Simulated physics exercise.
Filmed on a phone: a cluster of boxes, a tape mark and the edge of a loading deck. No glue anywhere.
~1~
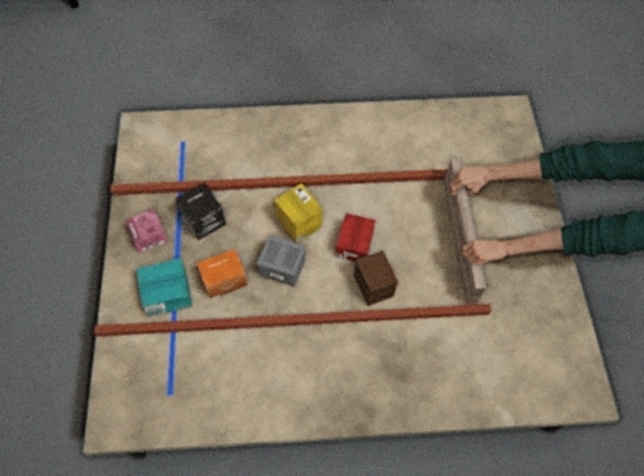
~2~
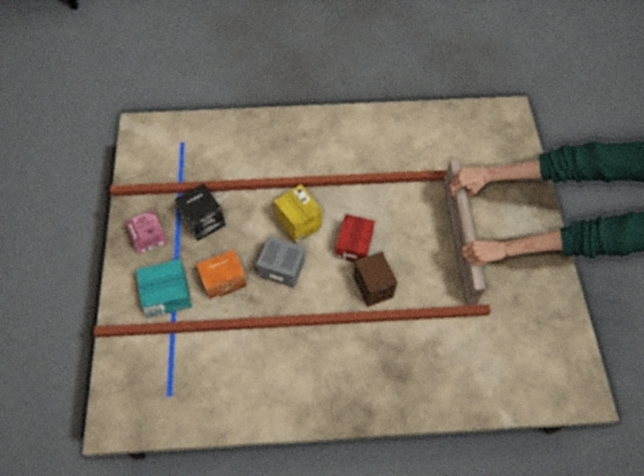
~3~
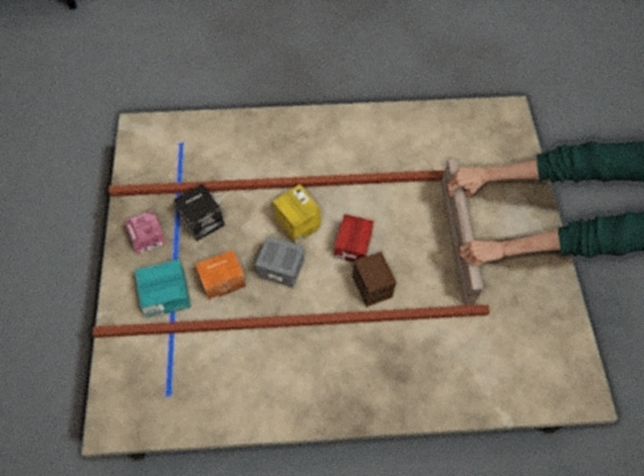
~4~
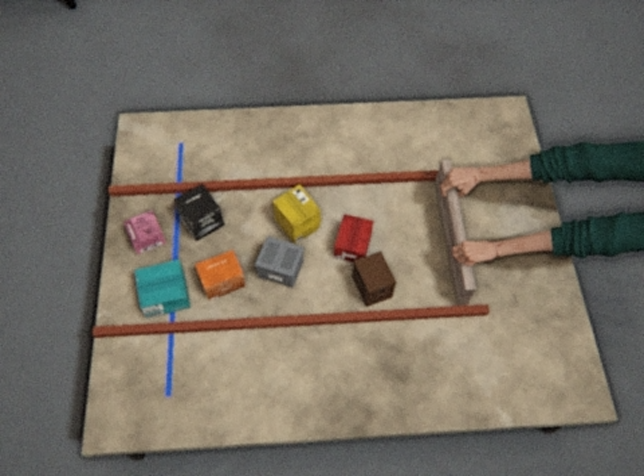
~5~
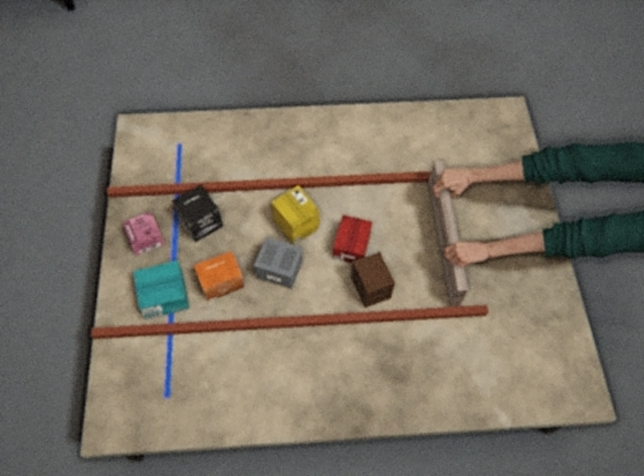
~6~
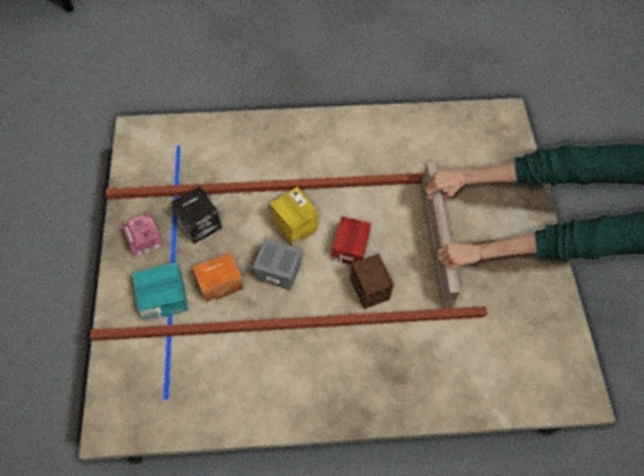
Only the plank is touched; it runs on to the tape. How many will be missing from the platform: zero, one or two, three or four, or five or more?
As it turns out, the number that fall off is three or four.
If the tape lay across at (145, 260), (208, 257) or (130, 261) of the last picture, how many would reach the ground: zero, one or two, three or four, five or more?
For each place: Five or over; one or two; at least five.
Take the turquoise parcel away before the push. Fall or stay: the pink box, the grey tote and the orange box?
The pink box comes down; the grey tote is kept; the orange box tumbles off.
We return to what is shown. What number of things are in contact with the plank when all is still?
3 of them.
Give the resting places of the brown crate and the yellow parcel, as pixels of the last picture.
About (153, 295), and the other about (155, 218).
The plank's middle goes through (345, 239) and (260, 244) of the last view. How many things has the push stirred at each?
First 2, then 6.
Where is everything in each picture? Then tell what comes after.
The first frame shows pink box (147, 231); turquoise parcel (165, 288); black box (201, 212); plank (463, 230); tape (177, 255).
The second frame shows turquoise parcel (164, 289); plank (463, 231).
The third frame shows black box (200, 213); red parcel (354, 239).
The fourth frame shows pink box (145, 232); yellow parcel (297, 215).
The fifth frame shows turquoise parcel (162, 290); orange box (220, 277).
The sixth frame shows pink box (143, 235); turquoise parcel (160, 292); black box (197, 215); plank (439, 234); tape (173, 259).
A little later, none off yet; pink box at rest near (143, 235); turquoise parcel at rest near (160, 292); black box at rest near (197, 215).
Next, none off yet; pink box at rest near (143, 235); turquoise parcel shifted about its own width near (129, 298); black box at rest near (197, 215).
When it is over, the number that fall off is three or four; down, orange box, turquoise parcel and pink box.
